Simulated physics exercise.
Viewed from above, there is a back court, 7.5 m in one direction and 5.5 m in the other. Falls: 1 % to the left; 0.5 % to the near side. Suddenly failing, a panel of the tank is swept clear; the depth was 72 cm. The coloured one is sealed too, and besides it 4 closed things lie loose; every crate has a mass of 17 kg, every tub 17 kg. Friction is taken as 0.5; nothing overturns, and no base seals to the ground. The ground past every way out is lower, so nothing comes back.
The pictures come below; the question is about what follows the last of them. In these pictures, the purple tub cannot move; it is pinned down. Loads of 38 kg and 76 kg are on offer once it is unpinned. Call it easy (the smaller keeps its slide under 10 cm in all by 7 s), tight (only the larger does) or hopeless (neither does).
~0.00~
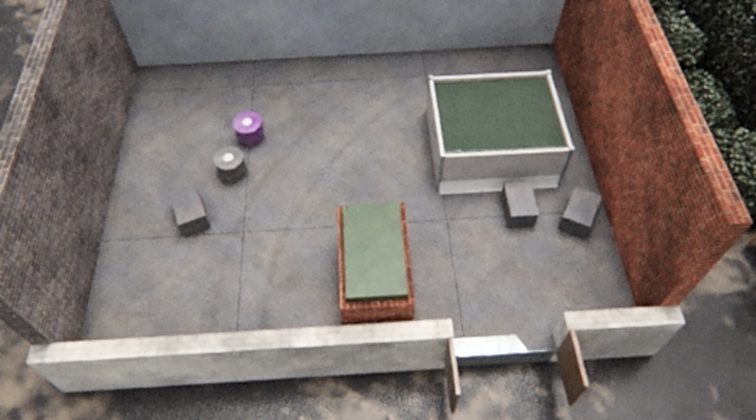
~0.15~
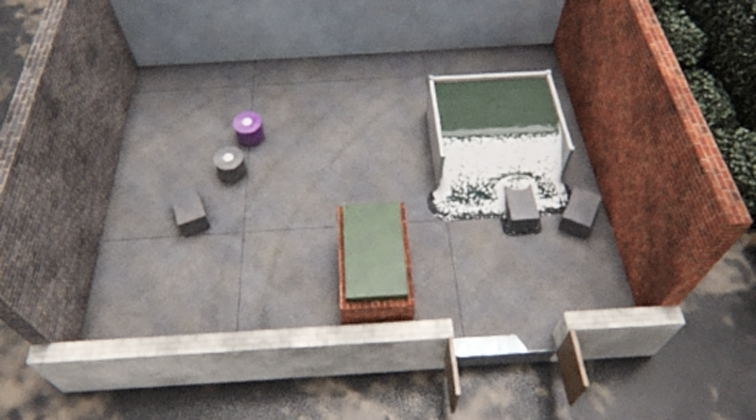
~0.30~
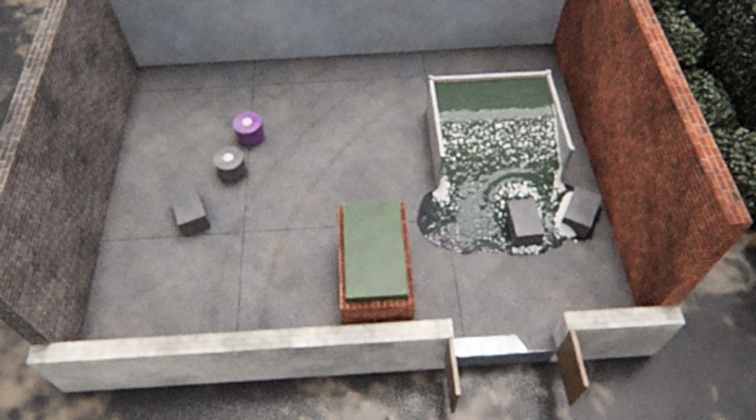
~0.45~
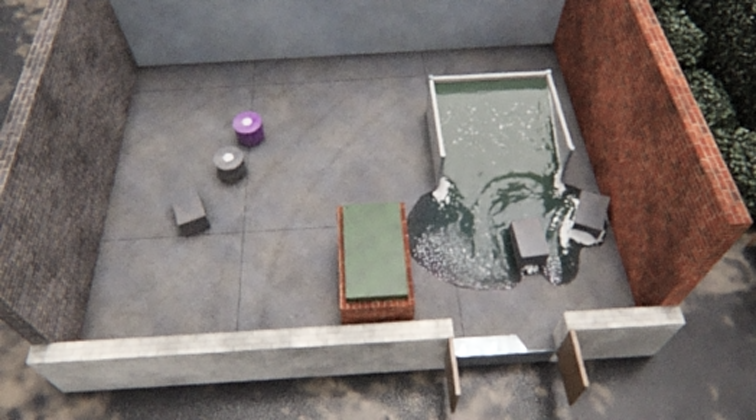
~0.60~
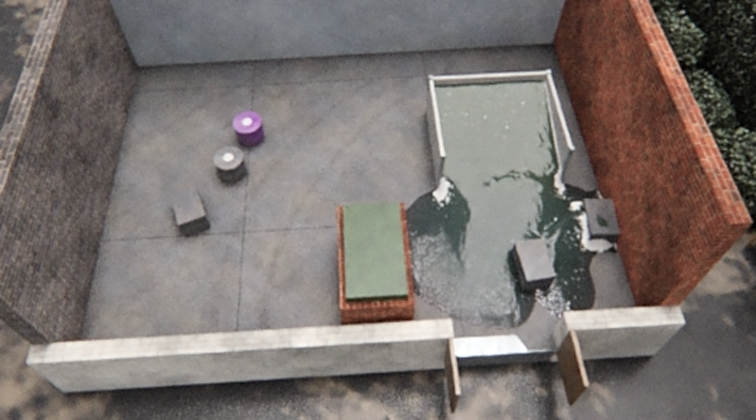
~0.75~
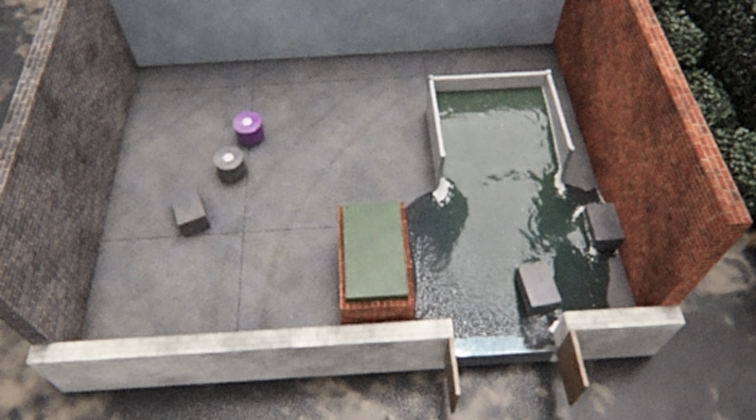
Easy.
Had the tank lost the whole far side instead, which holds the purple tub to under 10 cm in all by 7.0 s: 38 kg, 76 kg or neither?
With that failure, the small mass keeps it.
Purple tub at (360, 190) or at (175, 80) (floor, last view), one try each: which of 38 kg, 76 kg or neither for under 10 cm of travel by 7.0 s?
First spot: Light mass works; second spot: Light mass works.
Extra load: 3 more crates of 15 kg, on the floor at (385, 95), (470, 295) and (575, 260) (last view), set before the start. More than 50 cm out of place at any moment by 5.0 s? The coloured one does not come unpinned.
In the given order, I'd say smaller, greater, greater.
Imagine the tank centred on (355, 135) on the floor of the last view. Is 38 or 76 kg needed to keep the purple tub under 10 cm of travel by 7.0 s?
Lab note - in that case: Lighter mass suffices.
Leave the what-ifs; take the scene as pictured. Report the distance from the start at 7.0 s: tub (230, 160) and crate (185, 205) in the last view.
In order, they end up 0 cm and 0 cm from where they began.
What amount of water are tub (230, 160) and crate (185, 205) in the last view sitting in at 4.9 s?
Depth approx. 0 cm / 0 cm.
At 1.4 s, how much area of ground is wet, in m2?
Wet area: Approx. 11.0 m2.
After 1.4 s the purple tub would be 0 cm from its start with 38 kg and 0 cm from its start with 76 kg; 0 cm of water round it then.
After 3.1 s the purple tub would be 0 cm from its start with 38 kg and 0 cm from its start with 76 kg; 0 cm of water round it then.
After 4.9 s the purple tub would be 0 cm from its start with 38 kg and 0 cm from its start with 76 kg; 0 cm of water round it then.
After 7.0 s the purple tub would be 0 cm from its start with 38 kg and 0 cm from its start with 76 kg; 2 cm of water round it then.
